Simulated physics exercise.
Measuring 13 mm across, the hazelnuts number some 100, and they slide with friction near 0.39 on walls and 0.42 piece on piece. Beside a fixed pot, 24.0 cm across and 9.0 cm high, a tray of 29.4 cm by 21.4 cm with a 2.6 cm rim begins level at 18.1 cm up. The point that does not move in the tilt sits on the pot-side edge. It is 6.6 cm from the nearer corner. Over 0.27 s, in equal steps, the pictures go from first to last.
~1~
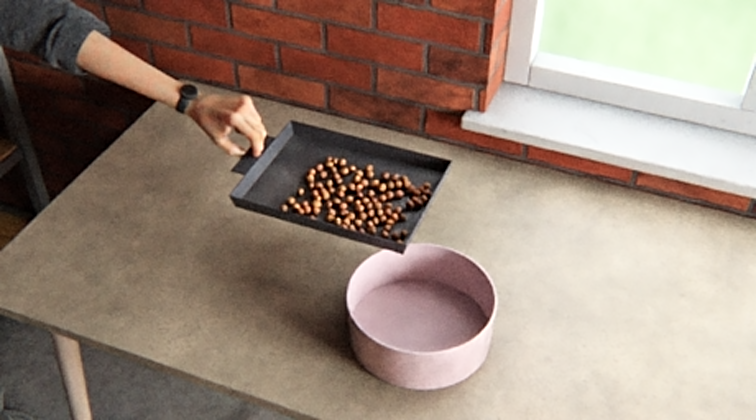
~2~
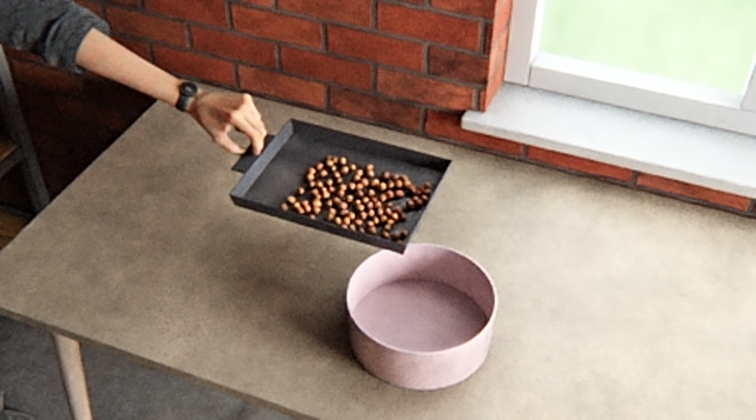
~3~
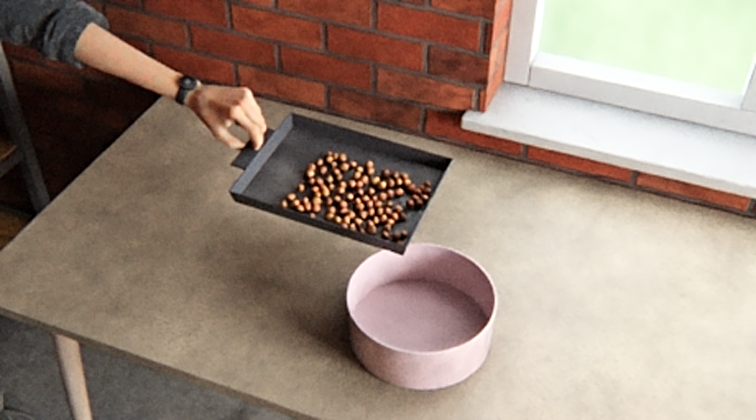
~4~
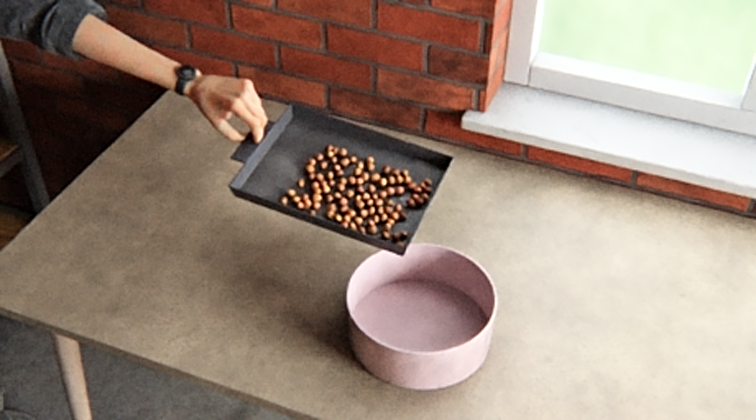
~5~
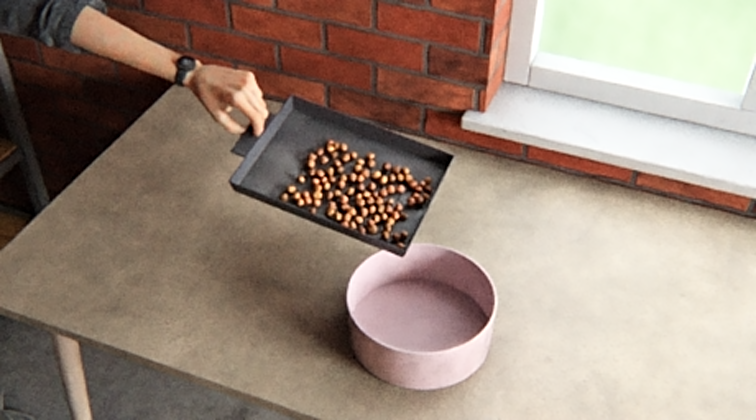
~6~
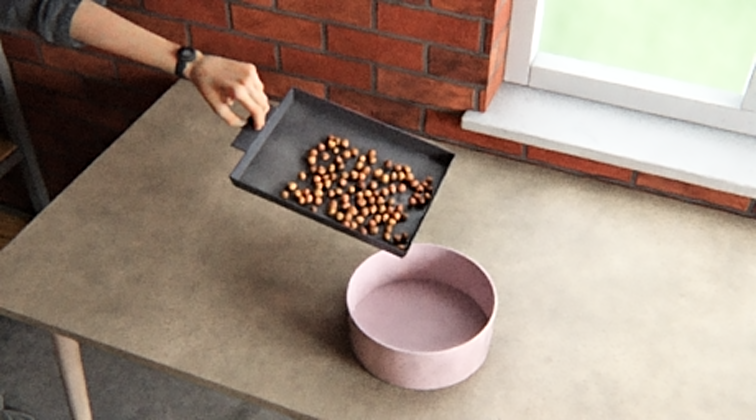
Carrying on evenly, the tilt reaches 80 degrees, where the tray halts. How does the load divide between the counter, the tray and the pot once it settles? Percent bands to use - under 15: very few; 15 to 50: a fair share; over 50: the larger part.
Counter - very few, left on the tray - the larger part, pot - very few.
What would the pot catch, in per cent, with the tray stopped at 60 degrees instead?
0 %.
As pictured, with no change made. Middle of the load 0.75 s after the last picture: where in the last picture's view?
Near (392, 212).
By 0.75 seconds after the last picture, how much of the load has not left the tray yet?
100%, roughly.
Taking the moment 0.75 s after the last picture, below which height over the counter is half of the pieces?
Roughly 24 centimetres, more or less.
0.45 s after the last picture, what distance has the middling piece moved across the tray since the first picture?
Roughly 5 cm.
Then, 0.45 s after the last picture, tilt 46 degrees; the tray holds 100 %, the pot 0 %.
Then, 0.75 s after the last picture, tilt 67 degrees; the tray holds 100 %, the pot 0 %.
Then, 1.15 s after the last picture, tilt 80 degrees; the tray holds 100 %, the pot 0 %.
In the end, counter 0 %, tray 95 %, pot 5 %.
